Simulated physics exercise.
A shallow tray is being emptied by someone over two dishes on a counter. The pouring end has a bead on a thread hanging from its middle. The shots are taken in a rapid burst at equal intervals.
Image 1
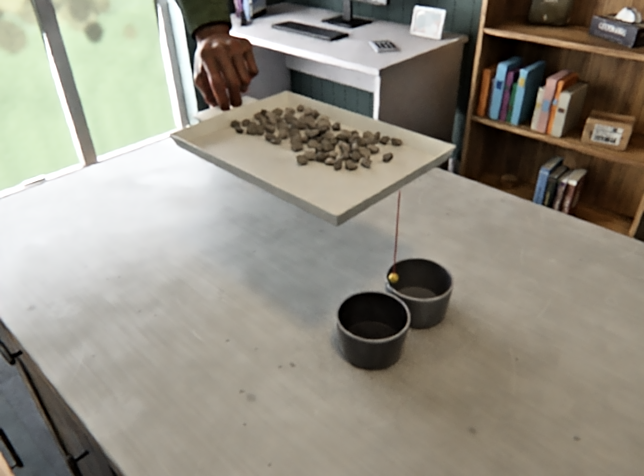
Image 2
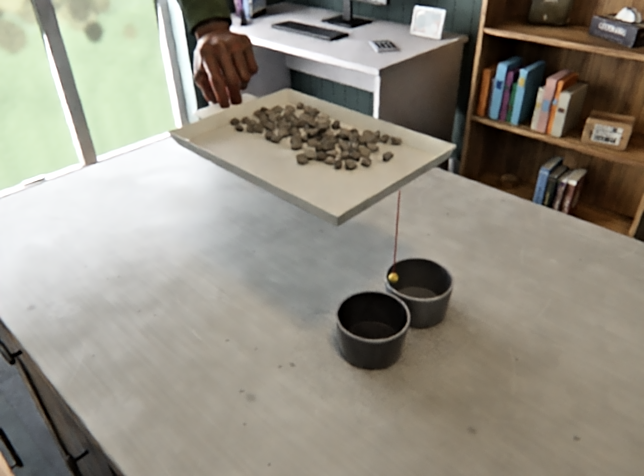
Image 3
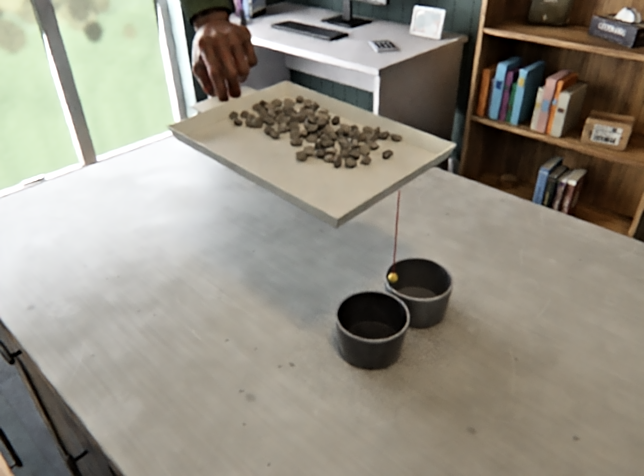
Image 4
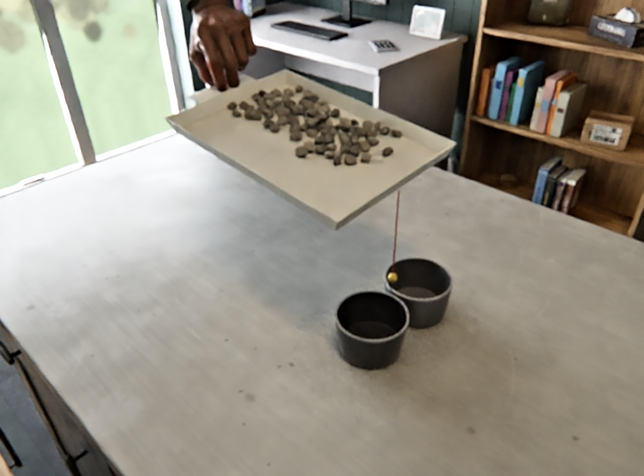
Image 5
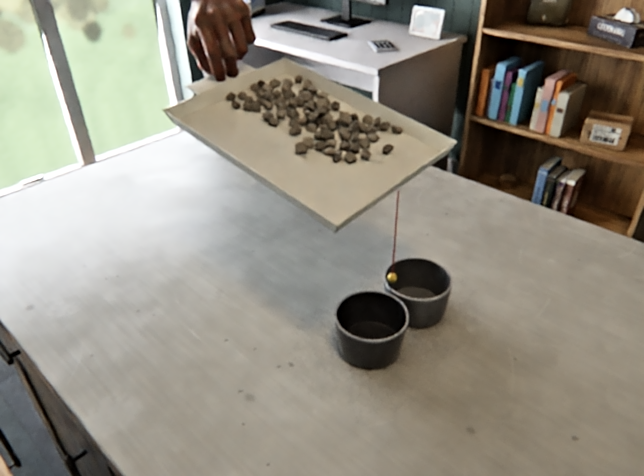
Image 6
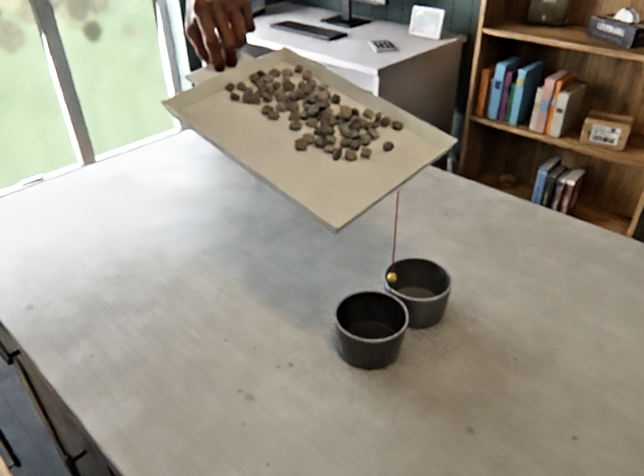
A hand at the far end of a shallow tray of gravel gradually tilted it, its near left corner dipping slightly, while the gravel stayed on the tray above two dark dishes and a hanging bead.
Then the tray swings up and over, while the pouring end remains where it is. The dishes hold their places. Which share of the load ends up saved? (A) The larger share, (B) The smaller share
The smaller share (B).
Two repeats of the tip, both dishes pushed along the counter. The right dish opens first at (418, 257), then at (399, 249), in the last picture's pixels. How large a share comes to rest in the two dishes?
Trial 1 0%, trial 2 0%.
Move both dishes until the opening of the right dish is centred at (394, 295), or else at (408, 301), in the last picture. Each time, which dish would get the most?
Trial one goes to the one to the left, trial two to the one to the left.
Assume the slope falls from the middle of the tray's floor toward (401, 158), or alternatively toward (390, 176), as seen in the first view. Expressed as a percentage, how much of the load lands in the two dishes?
You'd get 20 per cent the first time and 20 per cent the second time.
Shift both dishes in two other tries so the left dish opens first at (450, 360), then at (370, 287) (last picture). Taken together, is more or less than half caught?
Together the dishes get less than a half first, then less than a half.
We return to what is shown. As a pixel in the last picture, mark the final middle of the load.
(349, 372).
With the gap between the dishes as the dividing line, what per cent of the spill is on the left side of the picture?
80 in a hundred, roughly.
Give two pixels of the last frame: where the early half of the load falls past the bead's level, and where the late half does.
At (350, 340) for the first part, then at (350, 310) for the others.
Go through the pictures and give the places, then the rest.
In the first picture, corners of the pouring end at (337, 210) and (448, 146), level; middle of the load at (310, 134), bits of gravel; left dish at (401, 345); right dish at (446, 305); bead on its thread at (394, 278).
In the second picture, corners of the pouring end at (337, 210) and (448, 146), level; middle of the load at (310, 132).
In the third picture, corners of the pouring end at (337, 212) and (448, 144), tipped barely, lowest at the left corner; middle of the load at (310, 128).
In the fourth picture, corners of the pouring end at (337, 215) and (448, 143), tipped a little, lowest at the left corner; middle of the load at (309, 121).
In the fifth picture, corners of the pouring end at (337, 218) and (449, 141), tipped a little, lowest at the left corner; middle of the load at (309, 115).
In the sixth picture, corners of the pouring end at (337, 221) and (449, 140), tipped a little, lowest at the left corner; middle of the load at (309, 108); left dish at (399, 345); right dish at (444, 305).
Soon after the last picture, tray tipped steeply; about two thirds on the tray; a stray few outside both; about a quarter in the air.
A little later, tray tipped right over; about a third on the tray; a small part in the left dish; about half outside both; a small part in the air.
Later still, tray tipped past a quarter turn; about a third in the left dish; about two thirds outside both.
At rest, tray tipped past a quarter turn; about a third in the left dish; none in the right dish; about two thirds outside both.
